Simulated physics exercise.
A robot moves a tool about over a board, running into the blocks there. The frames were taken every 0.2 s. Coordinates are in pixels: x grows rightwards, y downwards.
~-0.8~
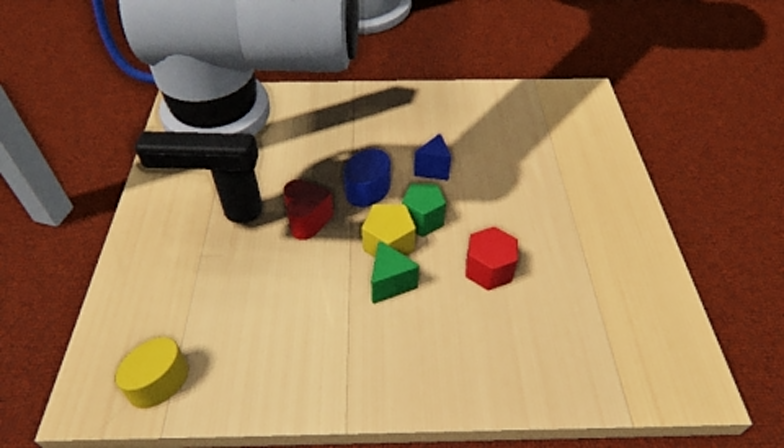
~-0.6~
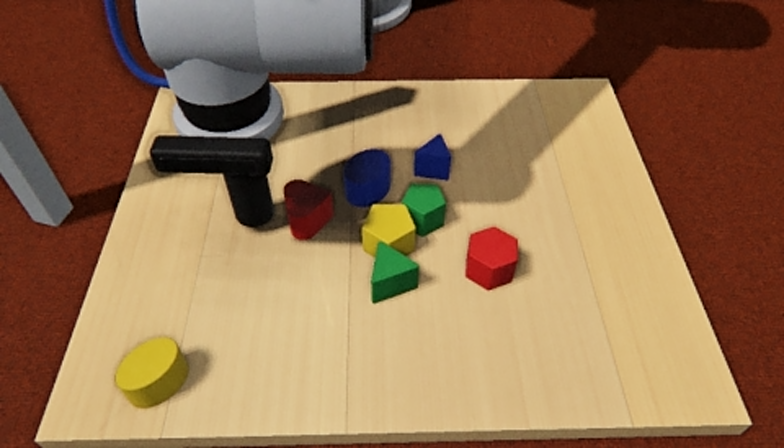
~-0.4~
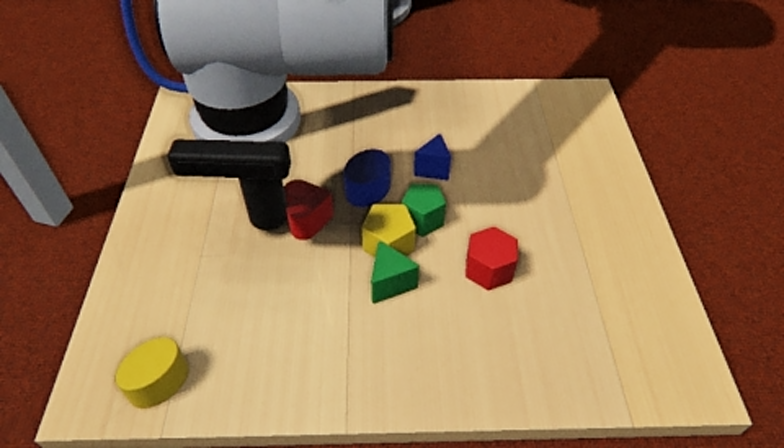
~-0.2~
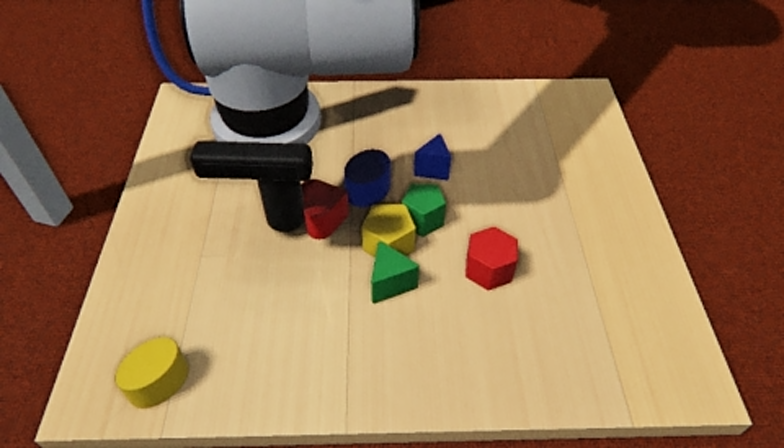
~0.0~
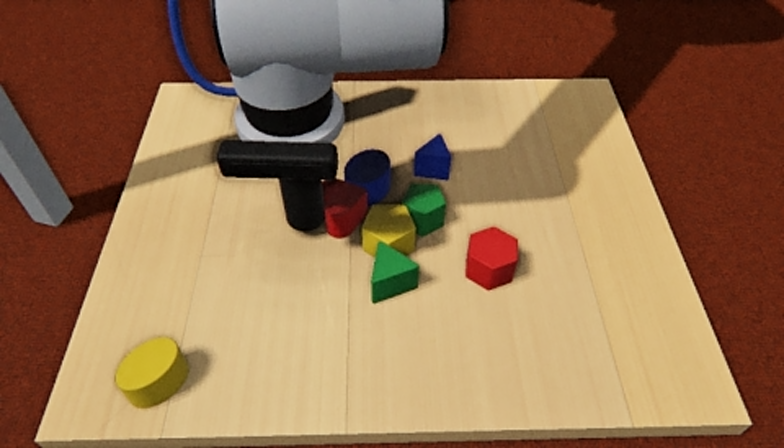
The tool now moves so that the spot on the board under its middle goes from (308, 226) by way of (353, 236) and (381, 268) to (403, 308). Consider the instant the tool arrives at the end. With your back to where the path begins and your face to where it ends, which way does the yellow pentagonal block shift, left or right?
It goes left.
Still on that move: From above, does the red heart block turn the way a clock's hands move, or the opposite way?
The red heart block rotates counterclockwise.
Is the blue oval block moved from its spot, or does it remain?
Its place changes.
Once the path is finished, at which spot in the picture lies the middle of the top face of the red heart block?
Its top middle: (382, 194).
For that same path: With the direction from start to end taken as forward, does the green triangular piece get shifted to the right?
The answer is yes.
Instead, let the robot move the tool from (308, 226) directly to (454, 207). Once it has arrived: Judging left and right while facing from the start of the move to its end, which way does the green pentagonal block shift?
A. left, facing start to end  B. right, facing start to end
My pick is B.
What follows on the original path. One third of the way, tool at (353, 227); red heart block at (380, 194), turned 25° anticlockwise; blue oval block at (375, 161), turned 15° anticlockwise; yellow pentagonal block at (407, 226), turned 35° clockwise.
Two thirds of the way, tool at (381, 260); red heart block at (382, 194), turned 35° anticlockwise; blue oval block at (375, 161), turned 15° anticlockwise; yellow pentagonal block at (429, 236); green triangular piece at (402, 284).
At the end, tool at (404, 299); red heart block at (382, 194), turned 35° anticlockwise; blue oval block at (375, 161), turned 15° anticlockwise; yellow pentagonal block at (431, 237); green triangular piece at (419, 330), turned 20° clockwise.
